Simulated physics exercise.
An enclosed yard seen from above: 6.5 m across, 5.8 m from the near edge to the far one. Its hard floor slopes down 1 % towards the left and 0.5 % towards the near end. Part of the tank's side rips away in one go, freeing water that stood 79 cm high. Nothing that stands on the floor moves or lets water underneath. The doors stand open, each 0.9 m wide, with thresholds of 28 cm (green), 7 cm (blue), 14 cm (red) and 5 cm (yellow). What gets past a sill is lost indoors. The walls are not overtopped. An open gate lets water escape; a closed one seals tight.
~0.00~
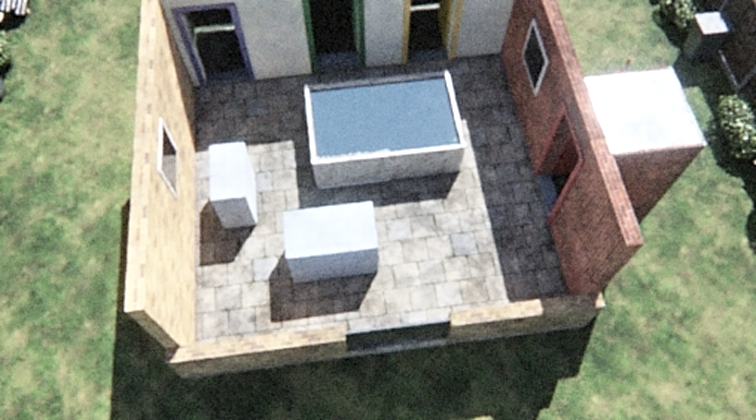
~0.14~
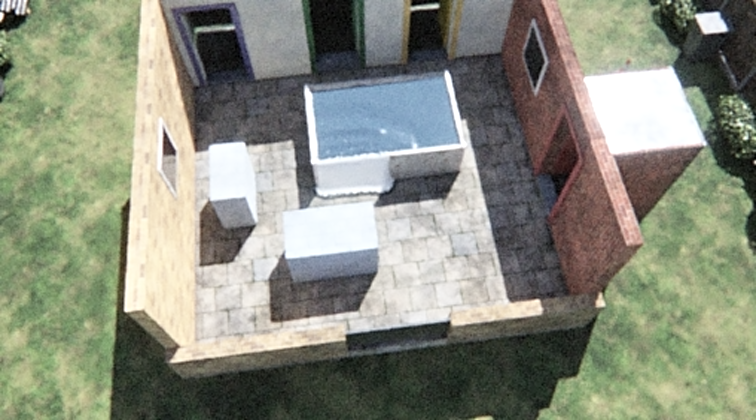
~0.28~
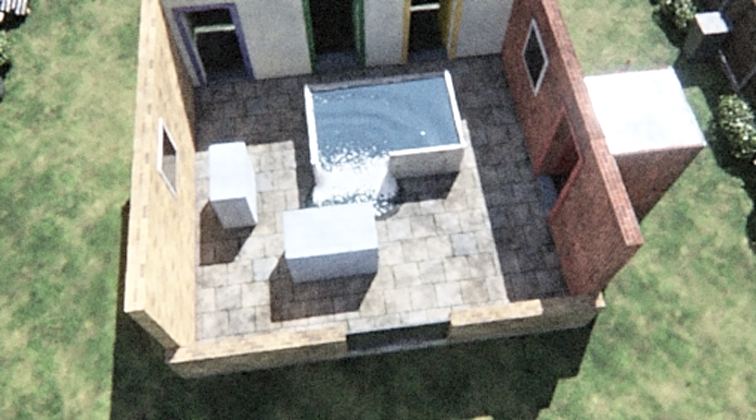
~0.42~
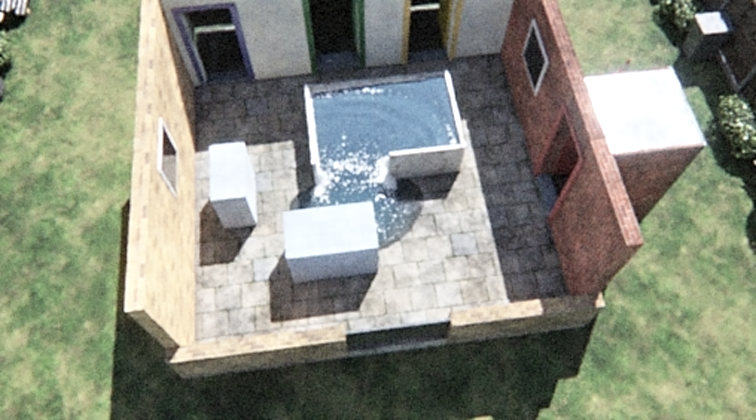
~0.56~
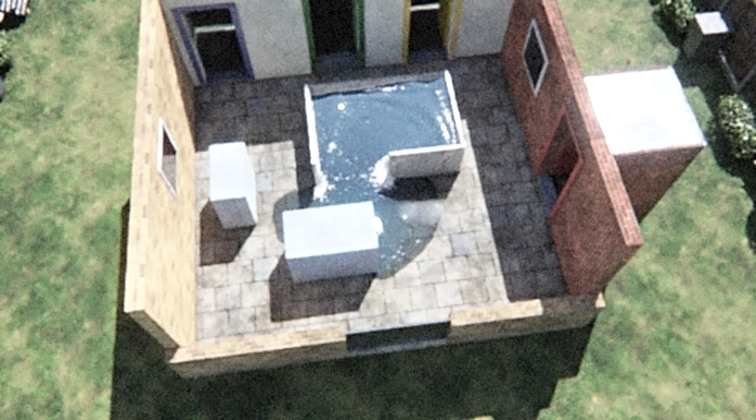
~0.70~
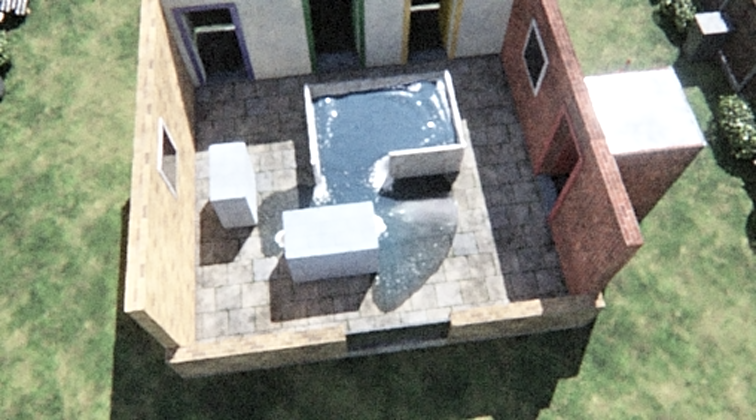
A walled yard's water tank bursts open in front, and water spreads around a white block.
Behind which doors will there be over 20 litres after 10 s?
Door by door: At the green door it does not reach the limit; at the blue door it goes over the limit; at the red door it stays under the limit; at the yellow door it passes the limit.
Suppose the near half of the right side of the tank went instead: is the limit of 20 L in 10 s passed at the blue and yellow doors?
Against that limit: Blue above, yellow past it.
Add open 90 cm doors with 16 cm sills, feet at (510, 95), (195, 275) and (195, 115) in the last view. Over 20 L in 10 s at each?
In turn: Below, past it, below.
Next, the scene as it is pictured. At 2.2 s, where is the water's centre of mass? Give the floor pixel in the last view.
Near (364, 195).
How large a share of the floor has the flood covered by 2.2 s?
Near 55 per cent is wet.
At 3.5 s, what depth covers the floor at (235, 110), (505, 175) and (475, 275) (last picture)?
In that order: 3, 8 and 4 cm.
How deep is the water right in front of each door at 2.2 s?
Depths in cm: Green 0, blue 0, red 0, yellow 0.
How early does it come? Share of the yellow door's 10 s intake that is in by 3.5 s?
About 0 per cent.
After 1.4 s water covers 30 % of the floor and is deepest (60 cm) near (352, 222); green door not reached, blue door not reached, red door not reached, yellow door not reached.
After 2.2 s water covers 55 % of the floor and is deepest (44 cm) near (343, 232); green door not reached, blue door not reached, red door not reached, yellow door not reached.
After 3.5 s water covers 80 % of the floor and is deepest (30 cm) near (263, 215); green door 7 cm at the sill, 0 L in, blue door 14 cm at the sill, 8 L in, red door 12 cm at the sill, 3 L in, yellow door not reached.
After 6.0 s water covers 100 % of the floor and is deepest (18 cm) near (334, 233); green door 5 cm at the sill, 0 L in, blue door 11 cm at the sill, 59 L in, red door 7 cm at the sill, 4 L in, yellow door 10 cm at the sill, 9 L in.
After 10.0 s water covers 100 % of the floor and is deepest (14 cm) near (401, 69); green door 11 cm at the sill, 0 L in, blue door 9 cm at the sill, 69 L in, red door 9 cm at the sill, 5 L in, yellow door 13 cm at the sill, 91 L in.
